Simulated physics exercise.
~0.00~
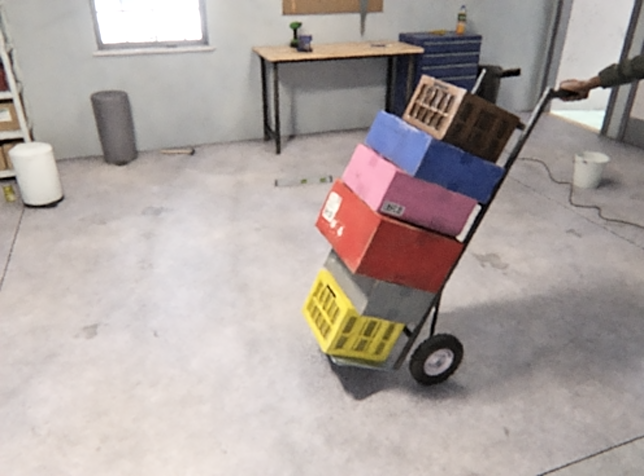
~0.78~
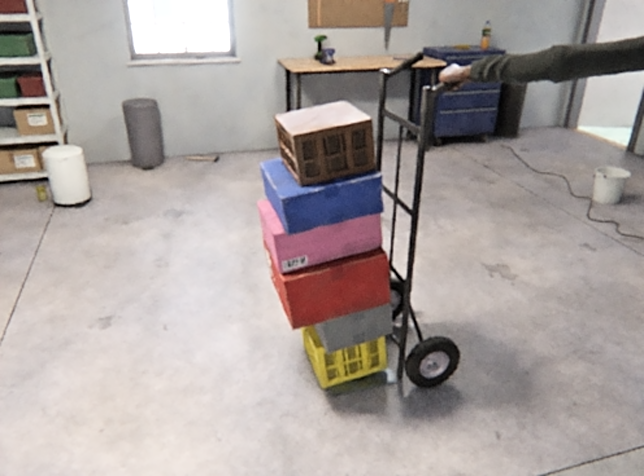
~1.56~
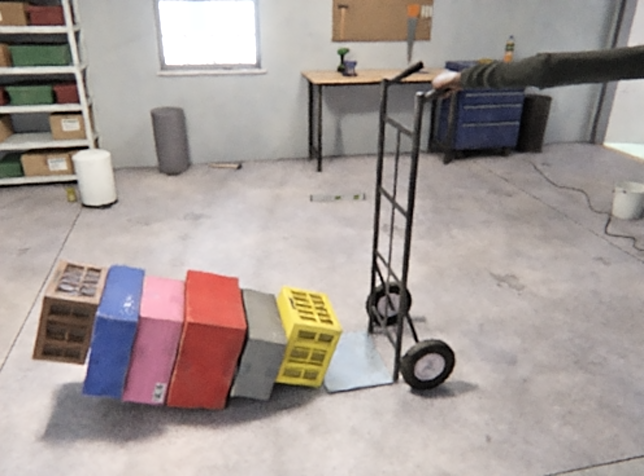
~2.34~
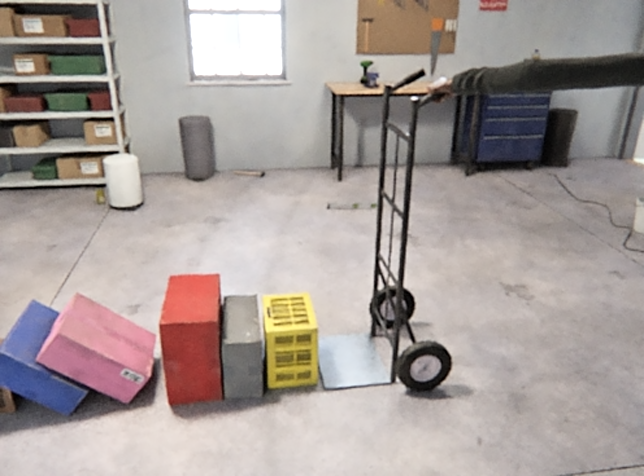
Stack of coloured boxes and crates toppling left off a sack truck as a hand swings it upright, ending strewn across the floor.
